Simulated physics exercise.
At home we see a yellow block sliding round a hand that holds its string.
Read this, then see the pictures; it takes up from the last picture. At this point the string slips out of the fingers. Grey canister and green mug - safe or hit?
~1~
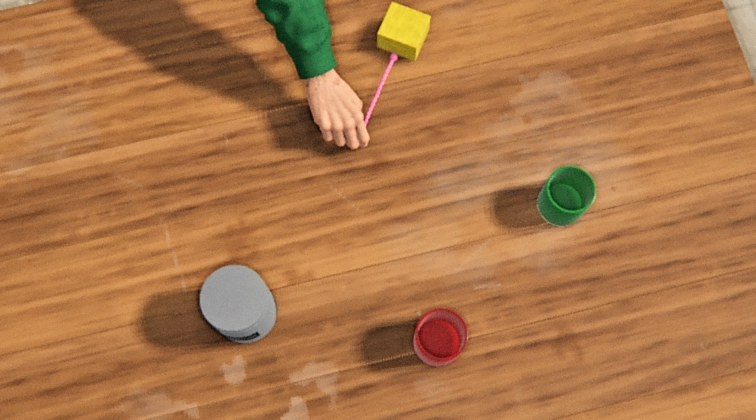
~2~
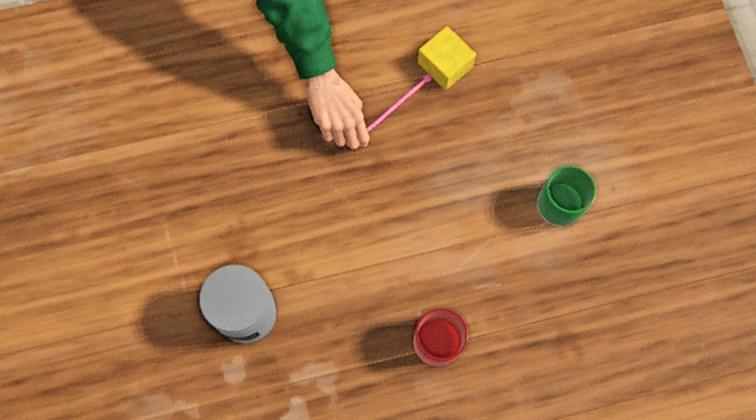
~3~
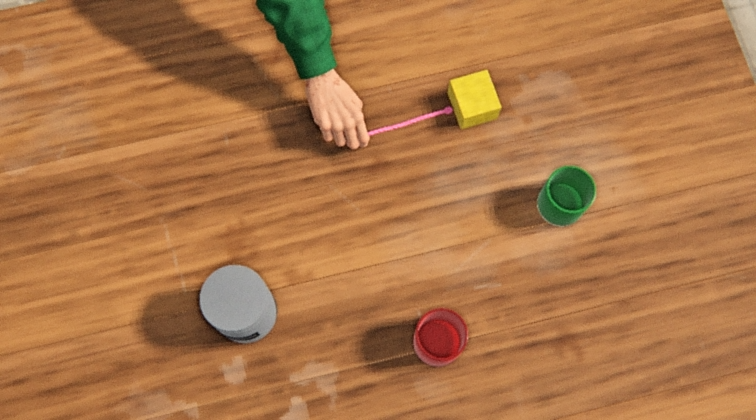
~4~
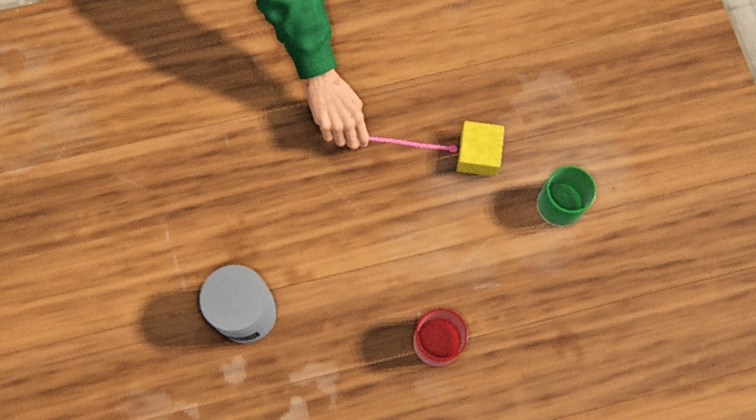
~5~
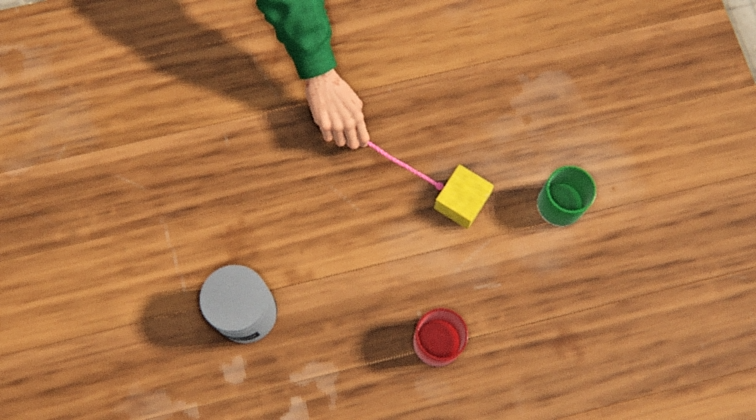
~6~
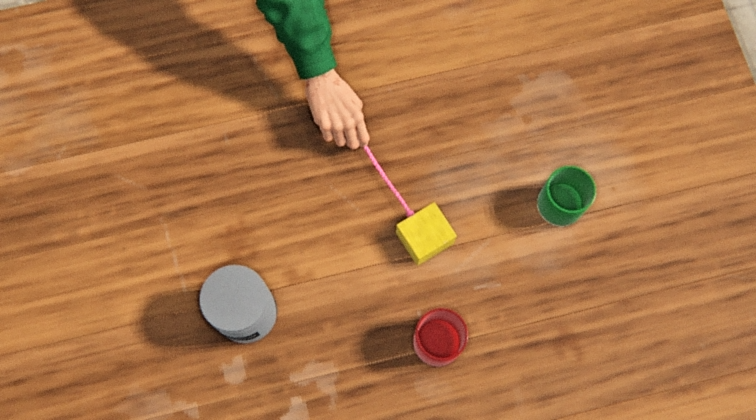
Grey canister - hit; green mug - safe.
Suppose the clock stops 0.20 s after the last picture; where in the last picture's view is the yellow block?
At that moment it is at (299, 286).
Then, 0.08 s after the last picture, block near (326, 277).
Then, 0.20 s after the last picture, block near (299, 286); grey canister pushed aside.
At rest, block near (299, 286); grey canister pushed aside. The grey canister is struck and the green mug remains clear.
